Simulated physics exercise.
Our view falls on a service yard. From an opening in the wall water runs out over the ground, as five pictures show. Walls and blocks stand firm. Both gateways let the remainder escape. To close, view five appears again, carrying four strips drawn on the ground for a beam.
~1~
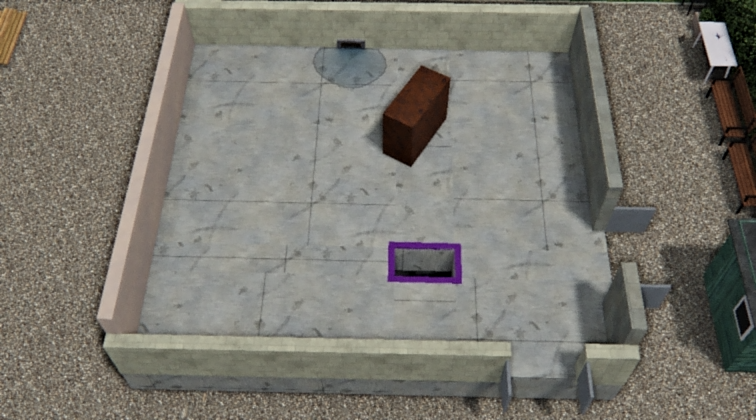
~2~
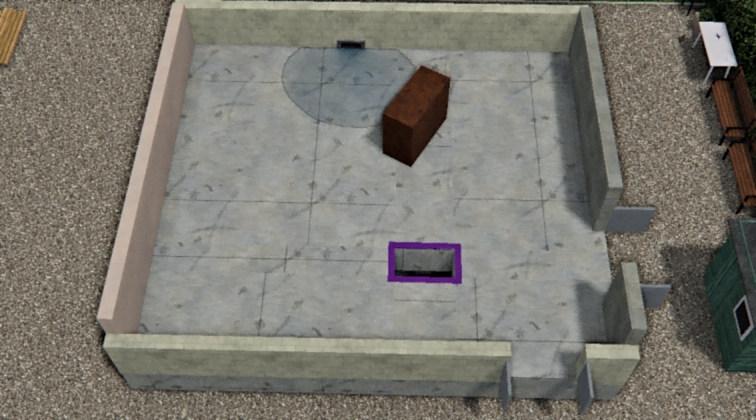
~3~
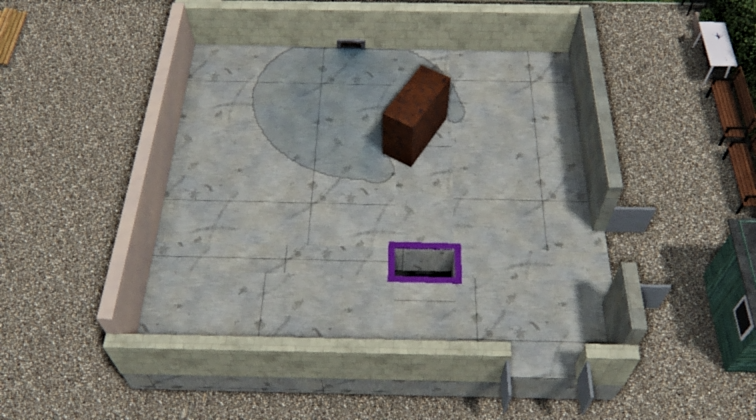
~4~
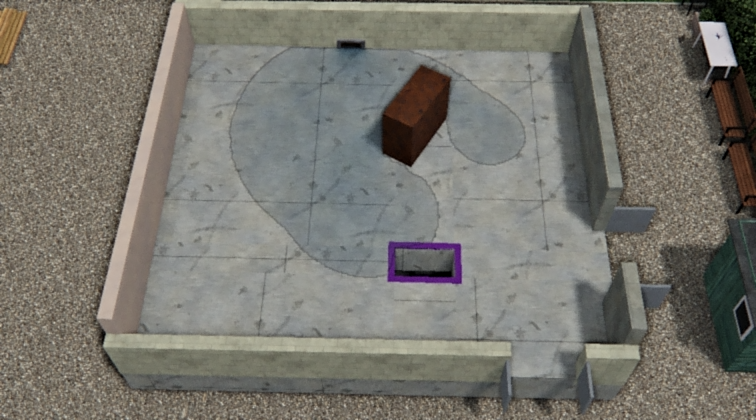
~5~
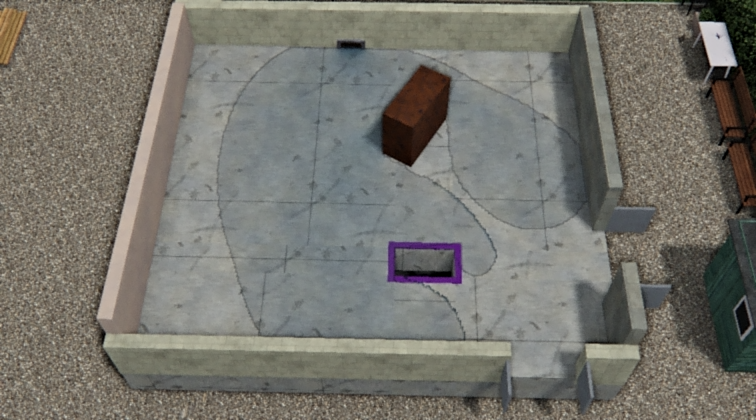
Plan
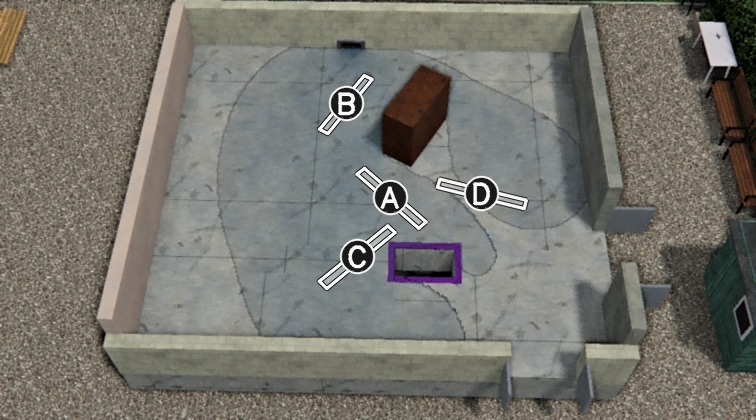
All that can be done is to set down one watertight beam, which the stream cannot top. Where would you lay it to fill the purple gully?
D is best.
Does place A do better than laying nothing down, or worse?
Worse.
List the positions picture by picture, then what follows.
Outfall at (351, 44); purple gully at (425, 262); open gate at (539, 365); open gate at (597, 266); front seen at (374, 79), 2 % of the ground wet; purple gully still dry, in the first frame.
Front seen at (366, 123), 9 % of the ground wet; purple gully still dry, in the second frame.
Front seen at (358, 176), 18 % of the ground wet; purple gully still dry, in the third frame.
Front seen at (350, 271), 33 % of the ground wet; purple gully still dry, in the fourth frame.
Front seen at (440, 325), 52 % of the ground wet; purple gully taking water, in the fifth frame.
On the marked copy, A from (360, 171) to (422, 225); B from (323, 131) to (368, 77); C from (323, 284) to (391, 229); D from (438, 183) to (525, 204).
If A is chosen, about 14 % of the stream goes into the purple gully, about 86 % out by the gates.
If B is chosen, about 13 % of the stream goes into the purple gully, about 87 % out by the gates.
If C is chosen, about 12 % of the stream goes into the purple gully, about 86 % out by the gates.
If D is chosen, about 21 % of the stream goes into the purple gully, about 78 % out by the gates.
